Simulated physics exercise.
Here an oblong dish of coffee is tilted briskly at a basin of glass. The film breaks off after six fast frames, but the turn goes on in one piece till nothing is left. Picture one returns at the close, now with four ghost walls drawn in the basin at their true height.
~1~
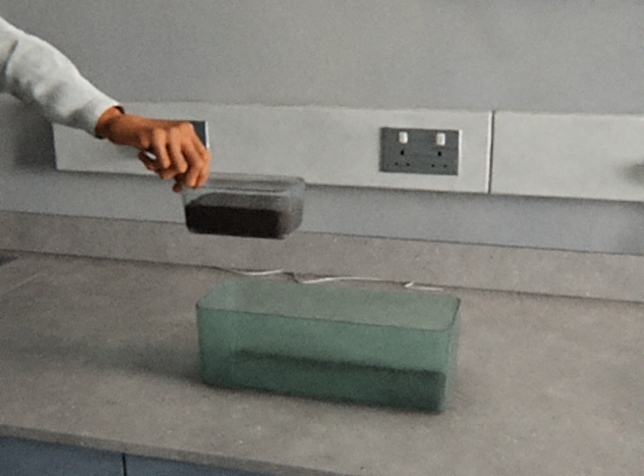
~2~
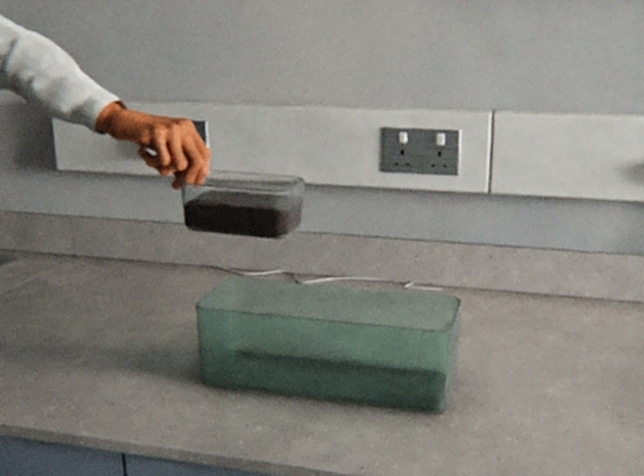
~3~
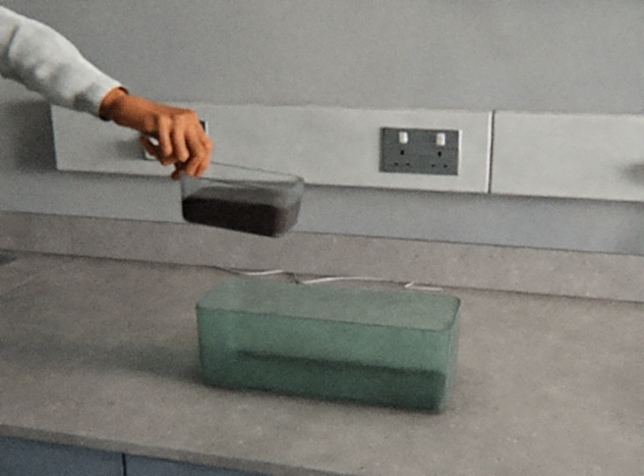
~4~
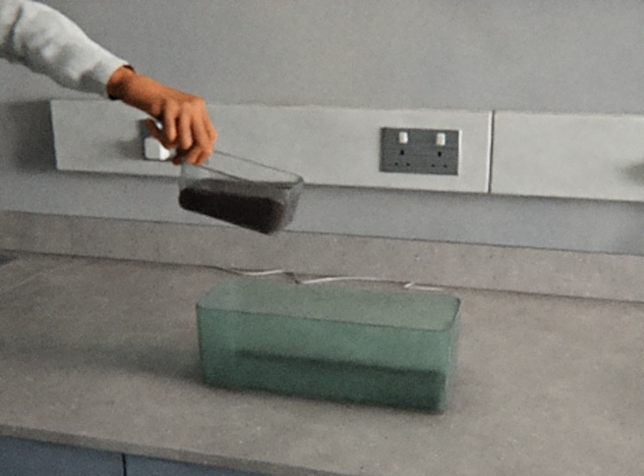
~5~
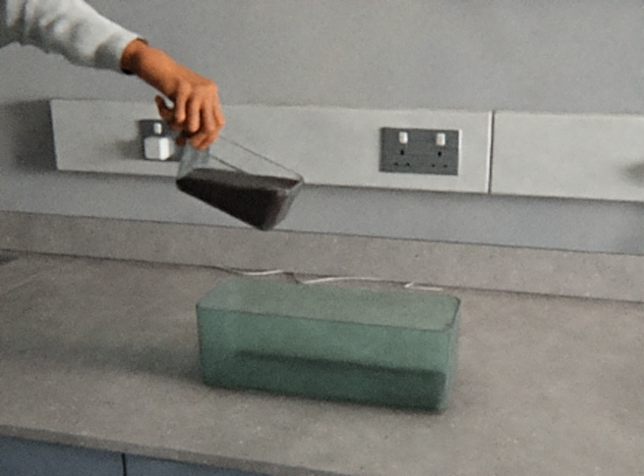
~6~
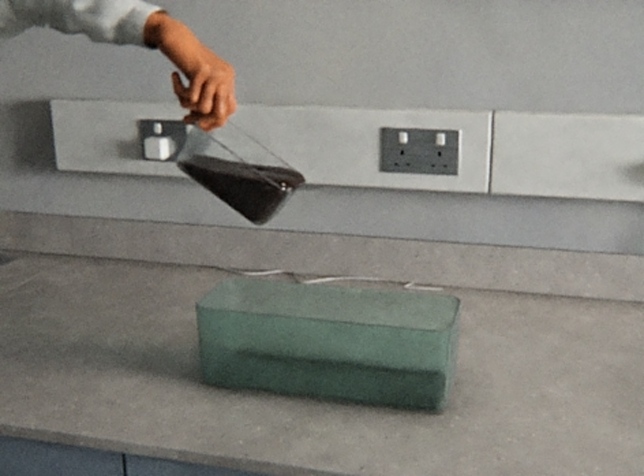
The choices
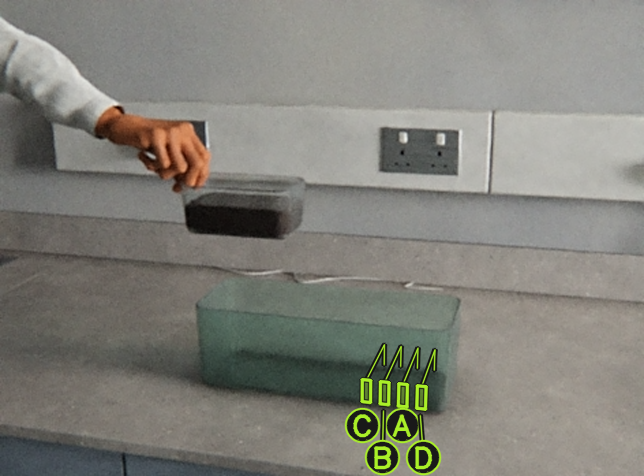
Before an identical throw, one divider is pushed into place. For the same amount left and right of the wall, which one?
Best: C.
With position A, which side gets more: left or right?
The left one.
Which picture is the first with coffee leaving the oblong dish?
Picture 6.
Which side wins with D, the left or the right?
The left one.
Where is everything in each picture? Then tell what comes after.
In the first picture, upright, lip at (296, 184); basin from (203, 381) to (448, 411); nothing has left yet.
In the second picture, upright, lip at (296, 184); nothing has left yet.
In the third picture, tipped about 6°, lip at (296, 184); nothing has left yet.
In the fourth picture, tipped about 13°, lip at (296, 184); nothing has left yet.
In the fifth picture, tipped about 23°, lip at (296, 184); nothing has left yet.
In the sixth picture, tipped about 34°, lip at (296, 184); coffee is over the lip, down to (296, 184).
On the marked copy, A at (401, 412); B at (383, 410); C at (365, 408); D at (420, 415).
Choosing A, about 87 % ends left of the wall and 10 % right of it.
Choosing B, about 76 % ends left of the wall and 22 % right of it.
Choosing C, about 47 % ends left of the wall and 51 % right of it; 3 % is lost outside.
Choosing D, about 85 % ends left of the wall and 12 % right of it.
